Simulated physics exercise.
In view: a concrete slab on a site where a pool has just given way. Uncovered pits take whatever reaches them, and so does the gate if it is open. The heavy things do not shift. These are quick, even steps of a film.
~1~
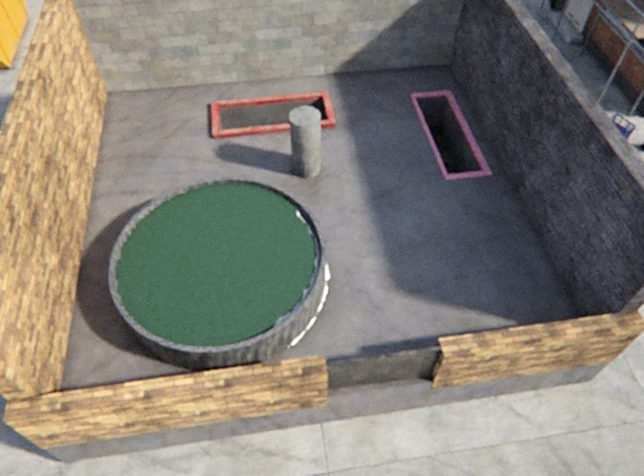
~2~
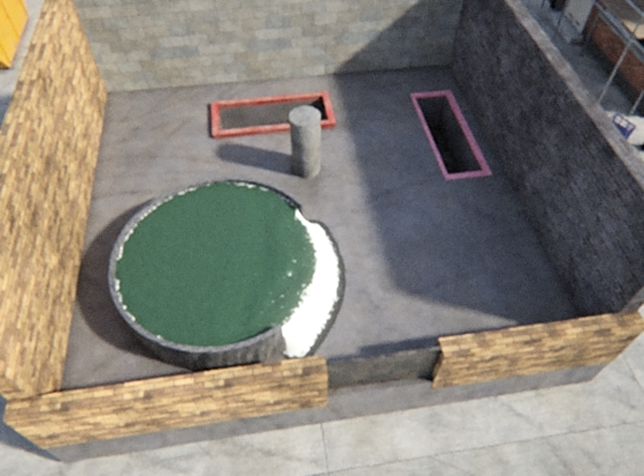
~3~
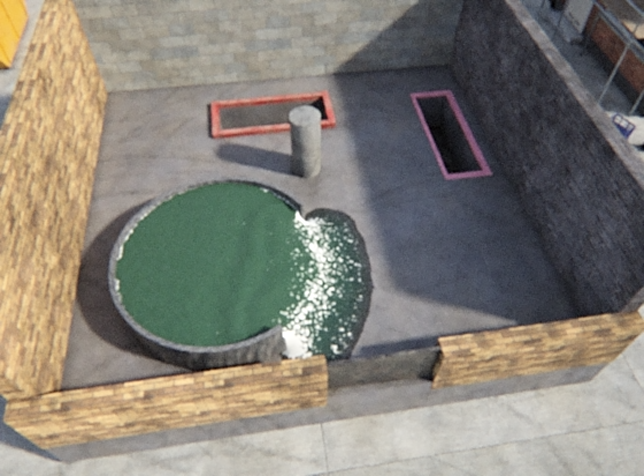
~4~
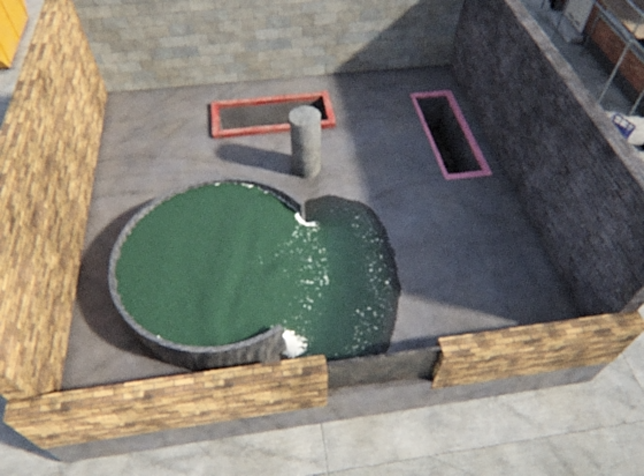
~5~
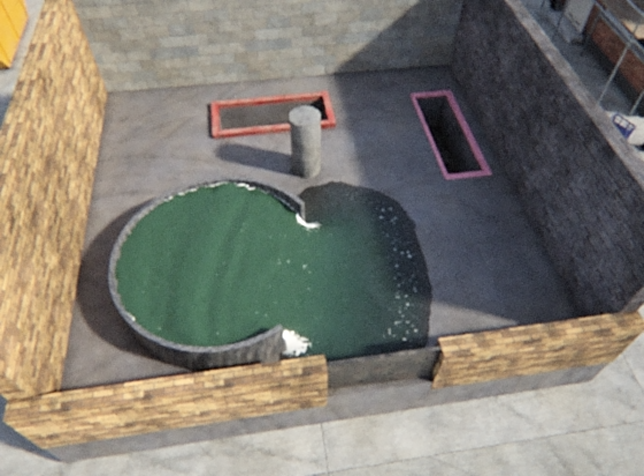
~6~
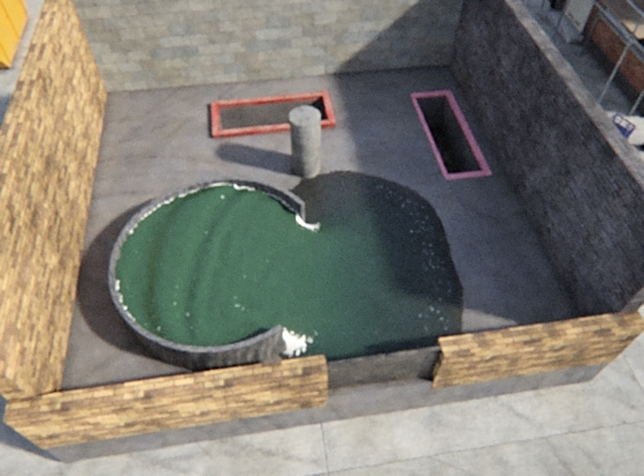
A round grey-walled tank of green water sits at the left of a walled concrete slab, seen from above by a still camera. Behind it stand a grey post and a red-framed rectangle, with a pink-framed opening at right and low tan walls in front. The tank's right side opens, and white-flecked water pours out, spreading rightward across the slab in a widening green sheet.
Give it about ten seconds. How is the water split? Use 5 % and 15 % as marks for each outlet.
The gate takes less than 5 %; the pink pit takes more than 15 %; the red pit takes less than 5 %.
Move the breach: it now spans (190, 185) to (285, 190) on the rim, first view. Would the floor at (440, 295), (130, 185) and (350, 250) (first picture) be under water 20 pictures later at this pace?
One after the other: No water, dry, clear.
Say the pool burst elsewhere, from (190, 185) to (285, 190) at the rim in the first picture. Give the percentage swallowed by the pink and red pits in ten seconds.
Parts in a hundred: Pink 15, red 30.
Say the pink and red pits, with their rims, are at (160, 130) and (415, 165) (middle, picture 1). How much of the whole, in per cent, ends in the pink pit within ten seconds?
Parts in a hundred: Pink 4.
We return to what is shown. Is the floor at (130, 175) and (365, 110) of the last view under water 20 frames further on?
In that order: No water, clear.
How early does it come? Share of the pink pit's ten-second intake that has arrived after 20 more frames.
About 15 per cent.
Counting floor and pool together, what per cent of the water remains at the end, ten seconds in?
Near 56 in a hundred.
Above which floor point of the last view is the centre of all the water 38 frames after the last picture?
Around (386, 245).
A moment on, water covers 35 % of the floor; the gate 0 %, the pink pit 0 %, the red pit 0 %.
Next, water covers 40 % of the floor; the gate 0 %, the pink pit 1 %, the red pit 0 %.
Then, water covers 40 % of the floor; the gate 0 %, the pink pit 7 %, the red pit 0 %.
Later, water covers 60 % of the floor; the gate 0 %, the pink pit 26 %, the red pit 0 %.
In the end, water covers 85 % of the floor; the gate 0 %, the pink pit 44 %, the red pit 0 %.
